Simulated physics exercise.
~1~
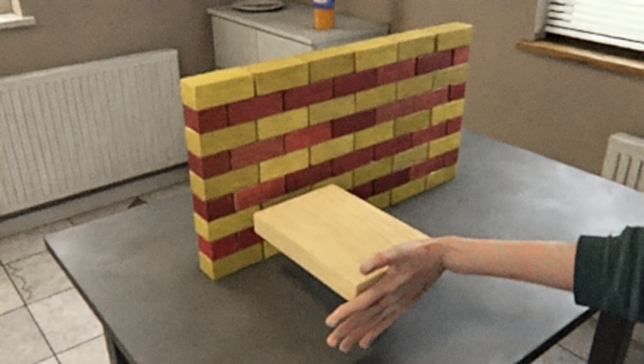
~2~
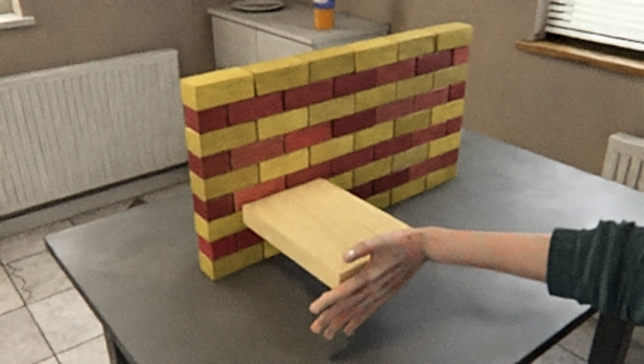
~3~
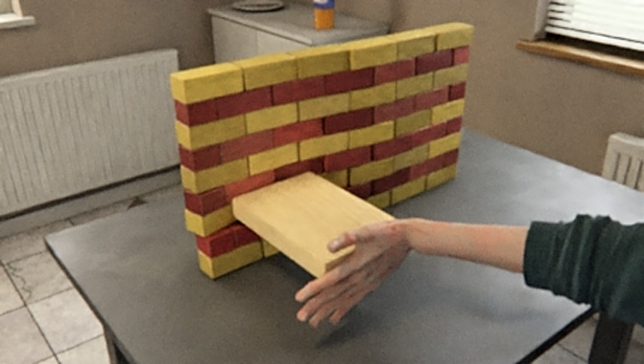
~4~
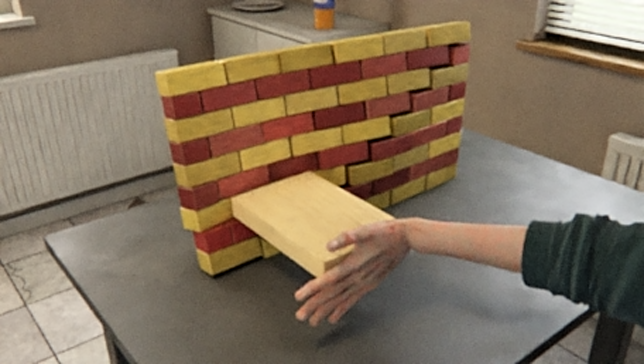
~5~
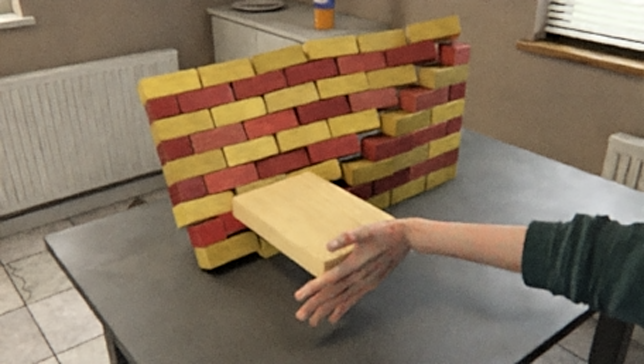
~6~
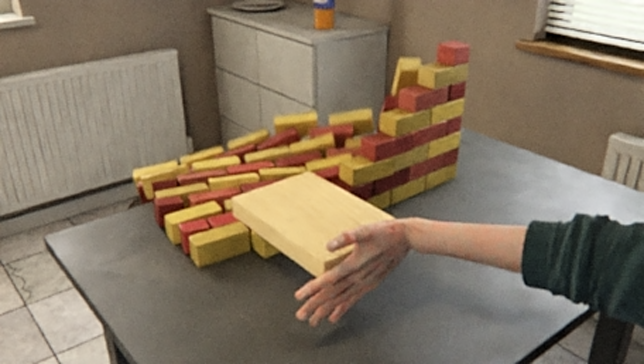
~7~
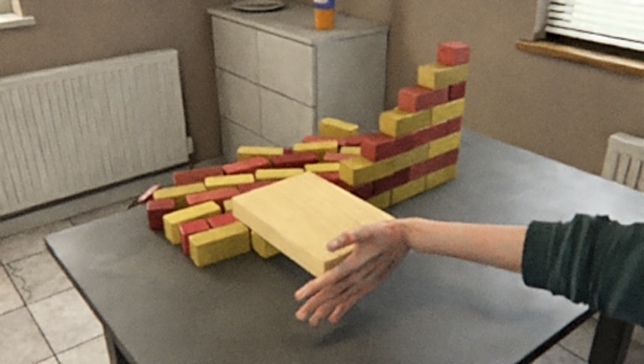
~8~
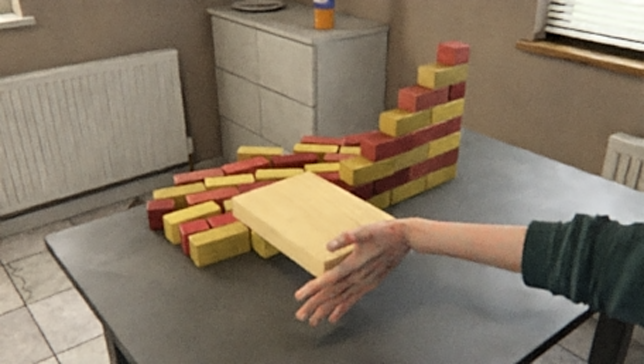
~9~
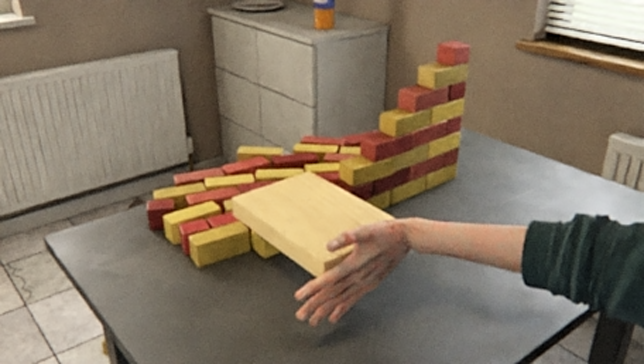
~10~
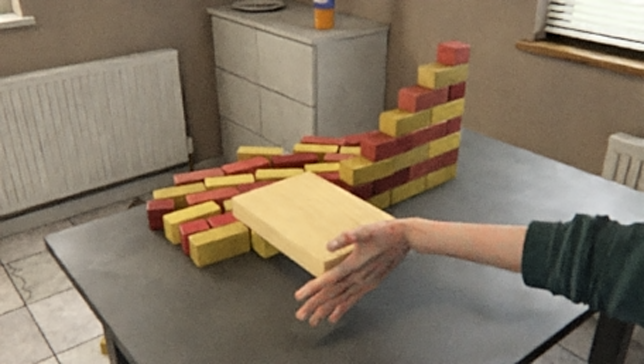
A hand pushes a long wooden block into a wall of red and yellow toy blocks on a gray table, and the wall leans away and collapses backward, leaving a low heap at left and a stepped section standing at right while the hand stays still.
